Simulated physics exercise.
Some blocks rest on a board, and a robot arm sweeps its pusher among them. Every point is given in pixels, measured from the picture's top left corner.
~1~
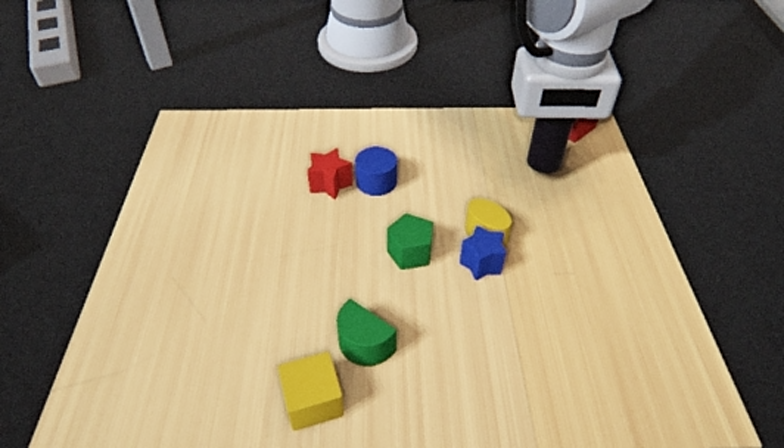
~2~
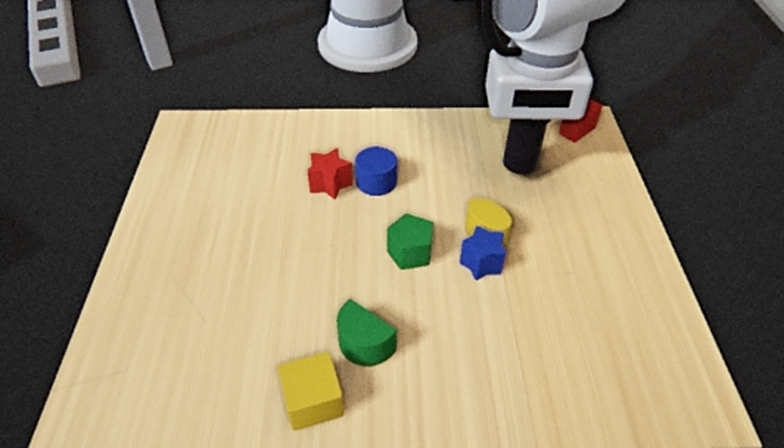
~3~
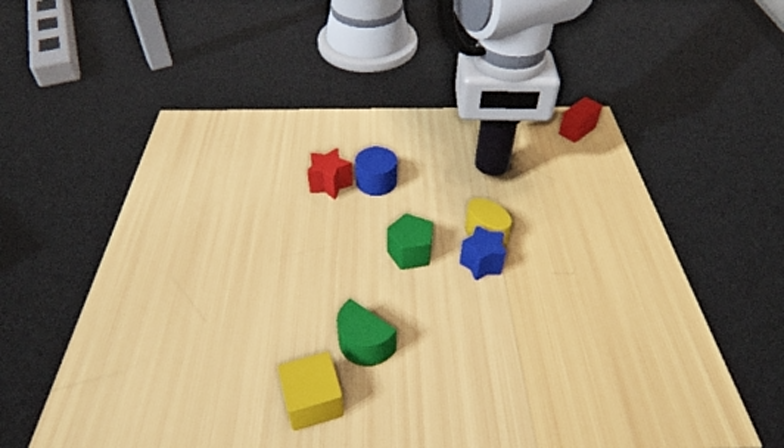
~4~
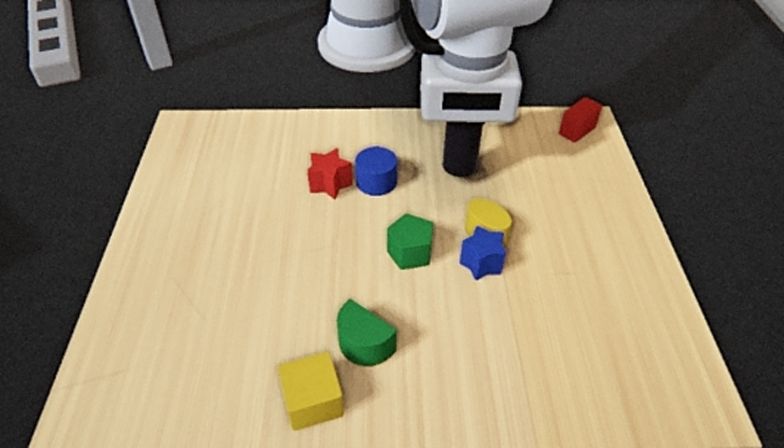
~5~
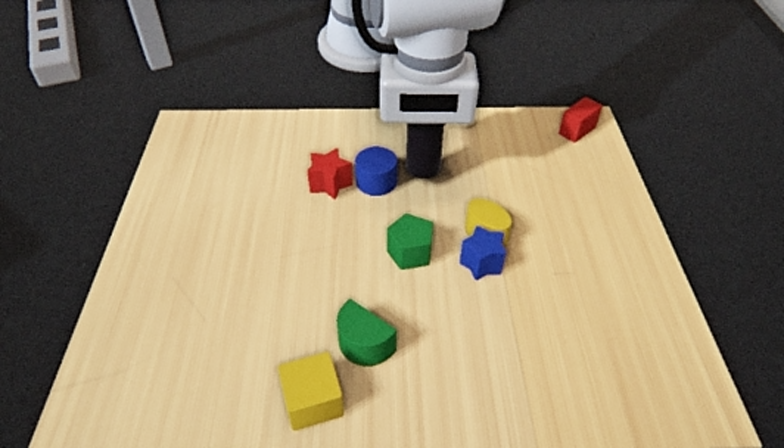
A robot arm moves its black pusher left across the board while the coloured blocks stay still.
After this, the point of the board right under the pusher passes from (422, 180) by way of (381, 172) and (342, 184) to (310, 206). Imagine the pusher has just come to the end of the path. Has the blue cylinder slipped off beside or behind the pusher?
No, that is not how it ends up.
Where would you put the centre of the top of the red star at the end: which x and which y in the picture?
Around pixel (237, 178).
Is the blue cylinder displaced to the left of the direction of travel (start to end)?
I believe so.
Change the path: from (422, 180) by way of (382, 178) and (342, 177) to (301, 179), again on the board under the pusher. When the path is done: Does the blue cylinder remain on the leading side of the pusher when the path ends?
The answer is yes.
What follows on the original path. One third of the way, pusher (380, 159); red star (308, 165), turned 30° clockwise; blue cylinder (346, 163).
Two thirds of the way, pusher (341, 172); red star (267, 175), turned 35° clockwise; blue cylinder (305, 176).
At the end, pusher (308, 194); red star (237, 178), turned 65° clockwise; blue cylinder (266, 193); yellow oval block still.
